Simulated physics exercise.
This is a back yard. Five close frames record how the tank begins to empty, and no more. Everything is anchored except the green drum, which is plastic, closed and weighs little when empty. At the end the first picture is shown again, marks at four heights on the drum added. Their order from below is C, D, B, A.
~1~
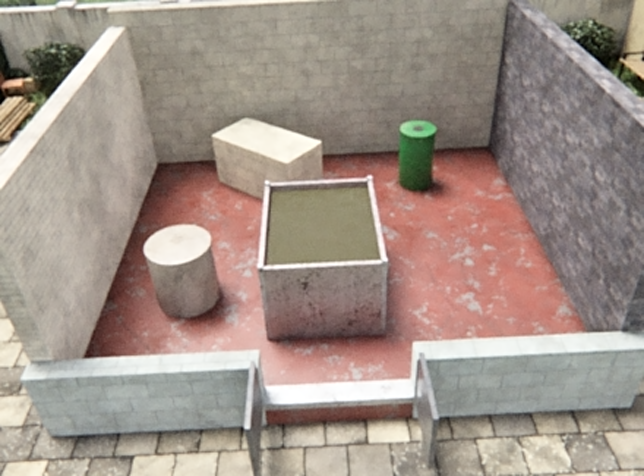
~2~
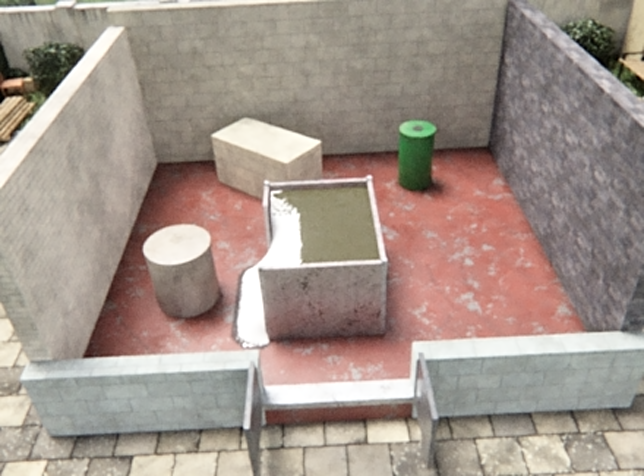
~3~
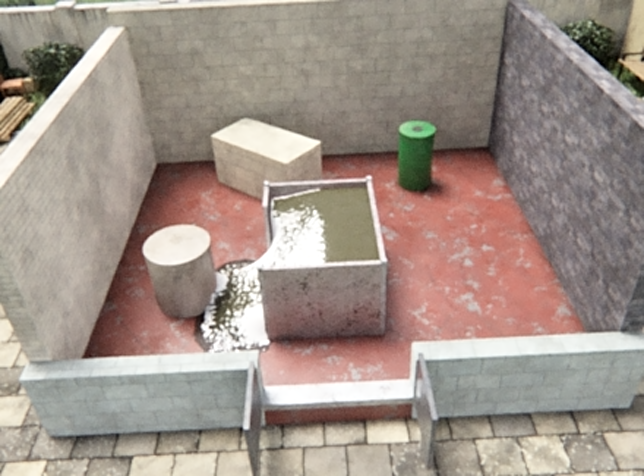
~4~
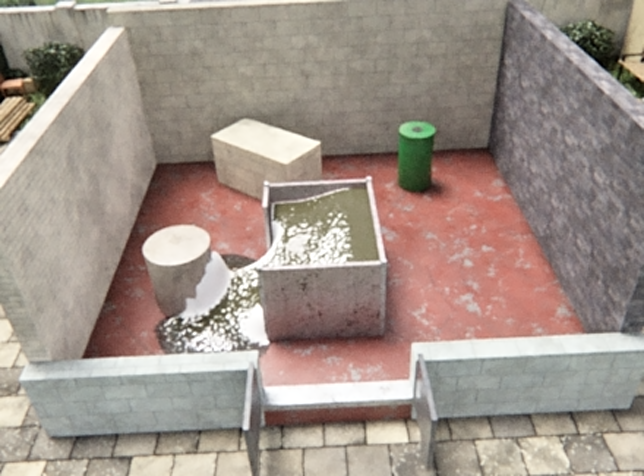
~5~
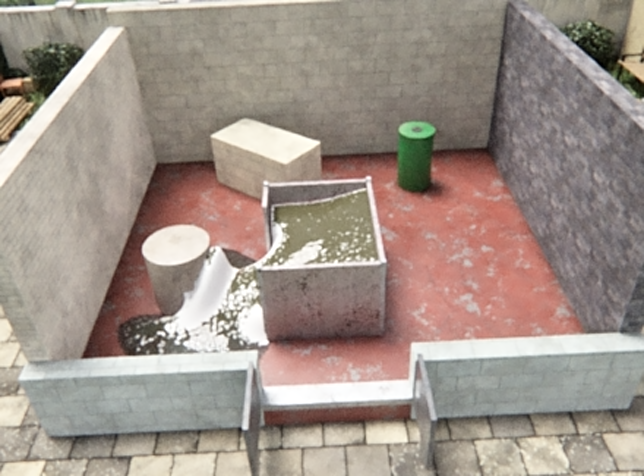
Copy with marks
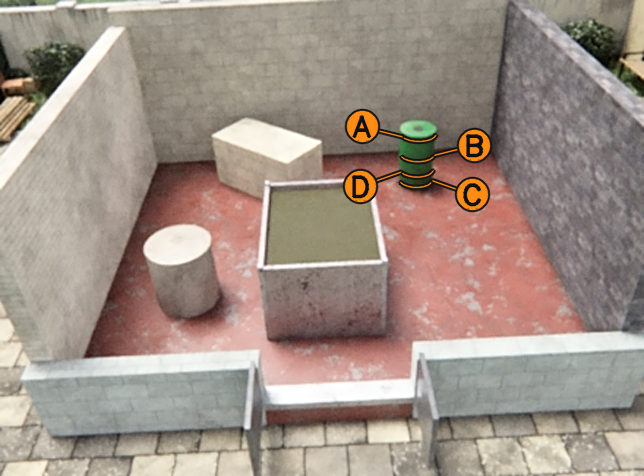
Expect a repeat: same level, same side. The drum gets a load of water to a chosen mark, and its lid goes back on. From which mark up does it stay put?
C.
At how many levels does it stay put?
All four.
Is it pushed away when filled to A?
No, not at all.
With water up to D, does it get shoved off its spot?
No, not at all.
On the marked copy, A at (421, 141); B at (419, 161); C at (418, 187); D at (418, 177); from the bottom up C, D, B, A.
With A, it does not move.
With B, it does not move.
With C, it does not move.
With D, it does not move.
